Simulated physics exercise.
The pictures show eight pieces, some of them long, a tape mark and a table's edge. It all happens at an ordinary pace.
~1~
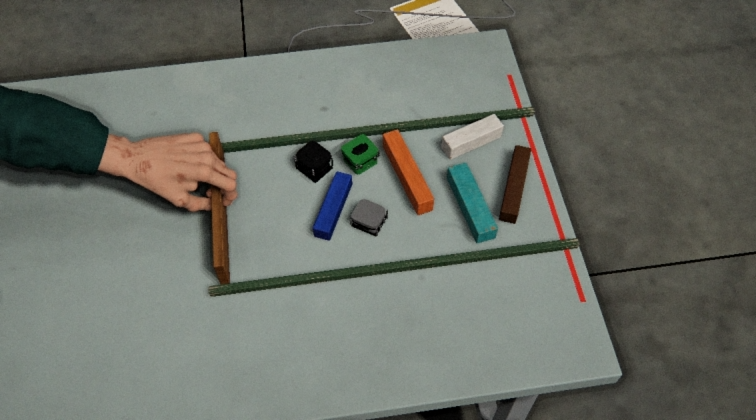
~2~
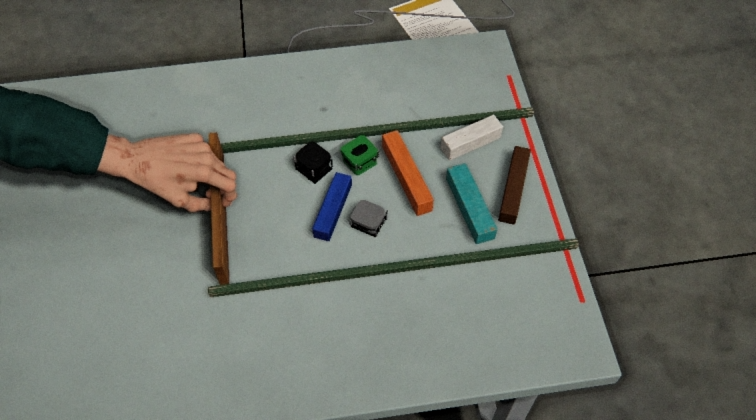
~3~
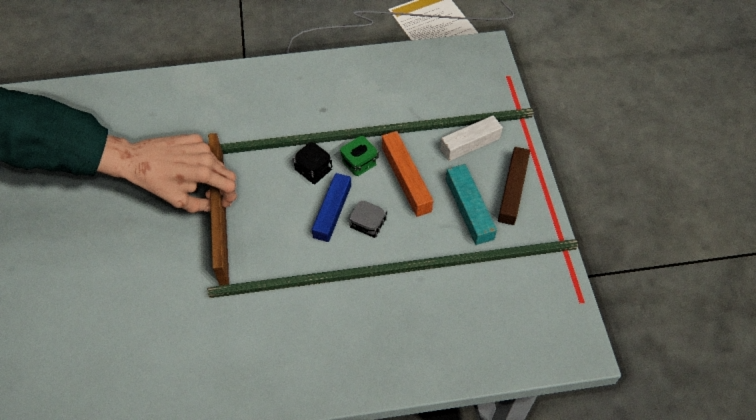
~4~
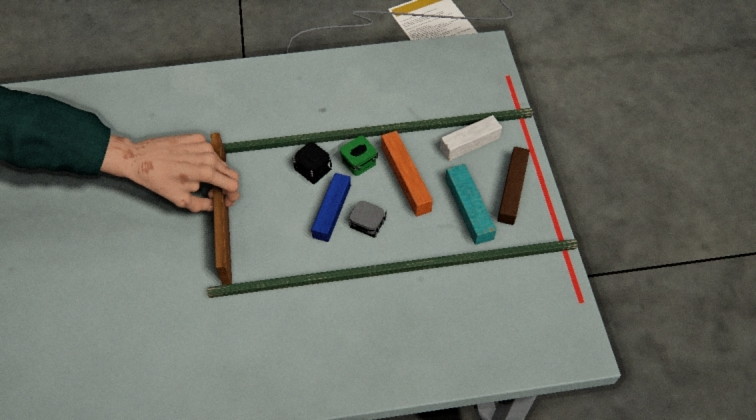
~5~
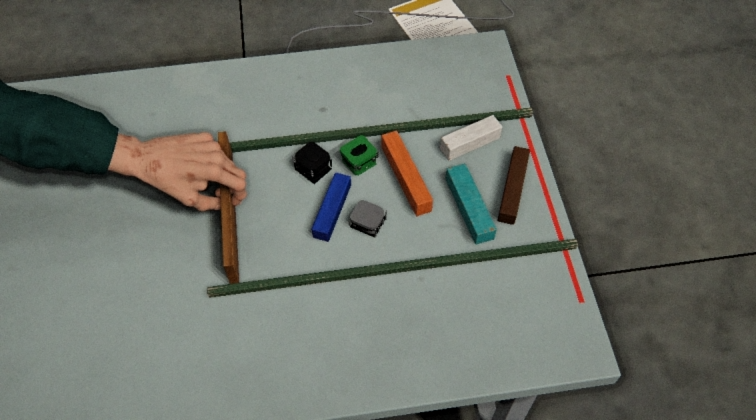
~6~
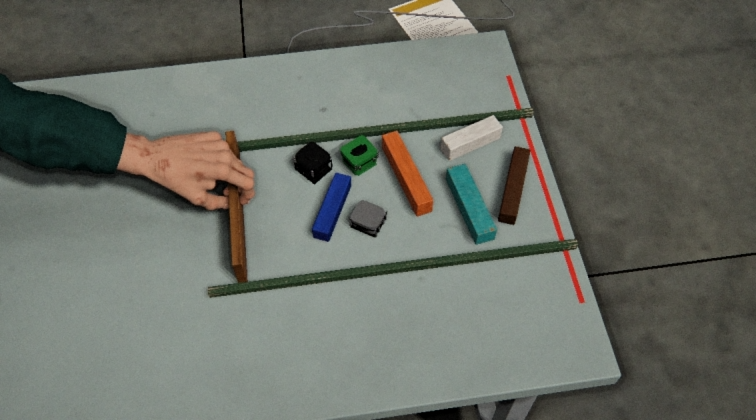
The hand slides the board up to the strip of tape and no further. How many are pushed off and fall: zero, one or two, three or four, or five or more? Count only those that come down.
Here the number that fall off is five or more.
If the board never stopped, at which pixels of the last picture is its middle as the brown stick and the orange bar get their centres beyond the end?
At (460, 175) for the brown stick; at (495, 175) for the orange bar.
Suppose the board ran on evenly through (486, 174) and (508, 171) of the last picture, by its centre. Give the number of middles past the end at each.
Place by place, 3 and 4.
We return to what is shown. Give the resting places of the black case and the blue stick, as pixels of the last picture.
The black case stops around (546, 142); the blue stick around (554, 184).
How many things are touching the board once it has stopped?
2 of them.
Early on, none off yet; brown stick at rest near (515, 185); white bar at rest near (471, 138); turquoise bar at rest near (470, 203).
A while later, none off yet; brown stick travelled a little near (545, 183); white bar travelled about its own width near (537, 129); turquoise bar travelled about its own width near (528, 200).
Finally, the number that fall off is five or more; lost, grey case, green case, orange bar, turquoise bar, white bar and brown stick.
